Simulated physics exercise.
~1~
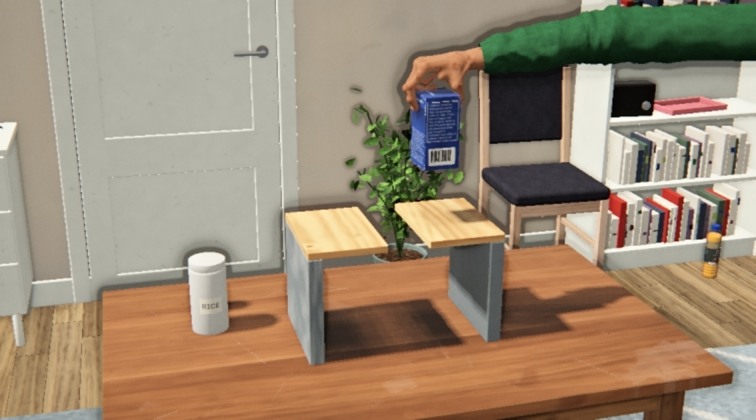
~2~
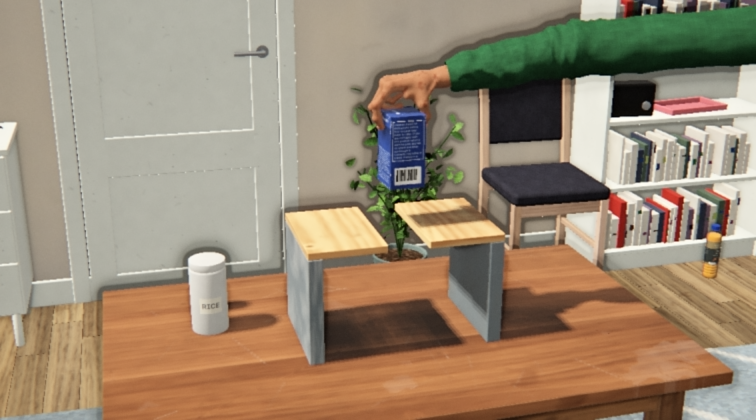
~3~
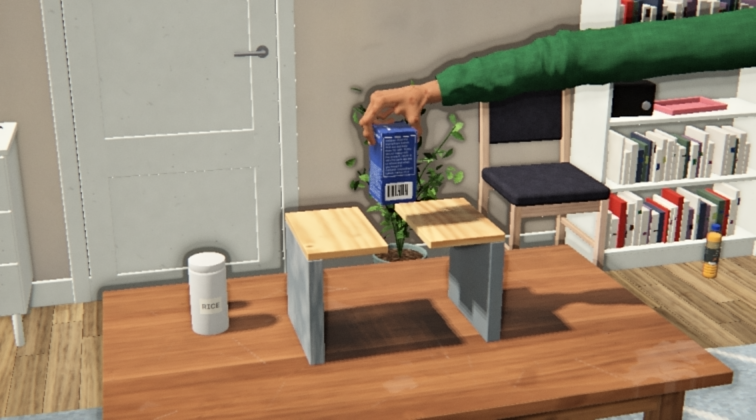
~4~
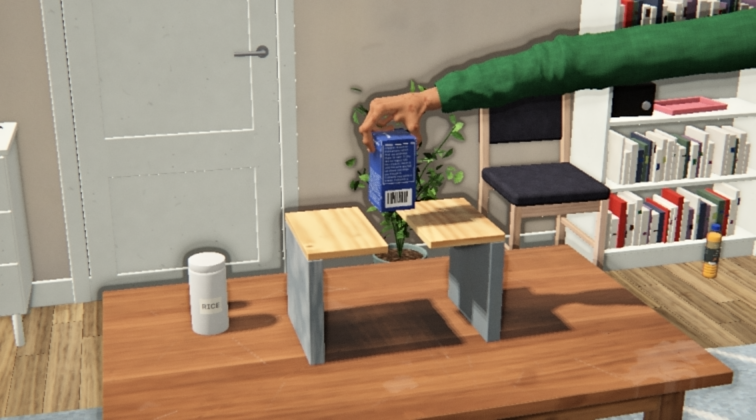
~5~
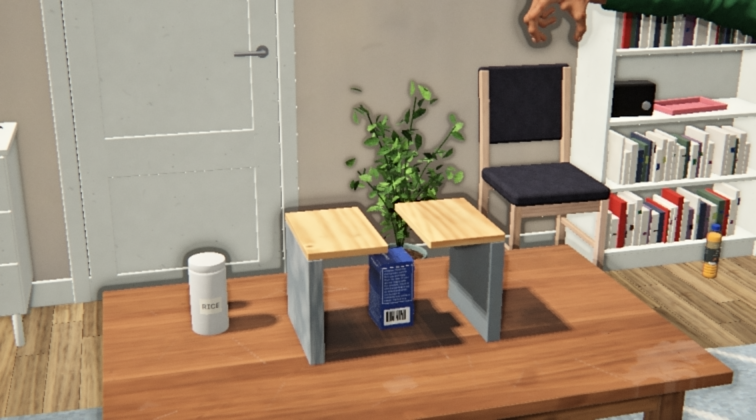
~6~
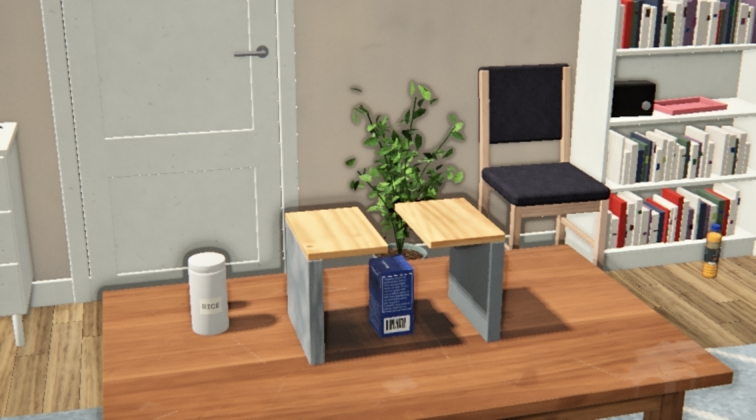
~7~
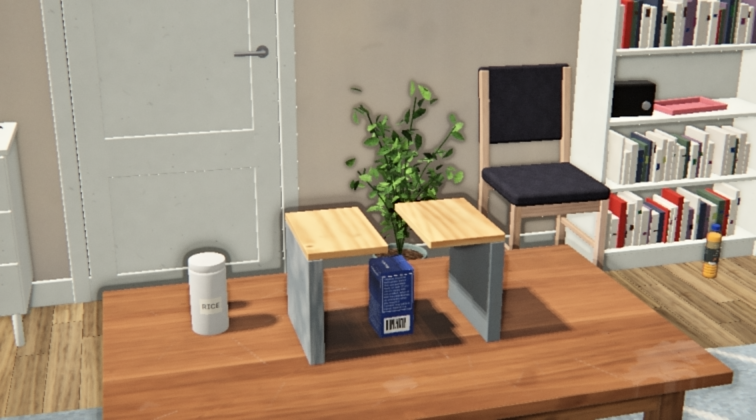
We see a hand lower a blue carton toward the slot between two wooden ledges on a table, then let go and draw back. The carton drops through and ends upright on the tabletop between the supports, while a white jar stays at left.
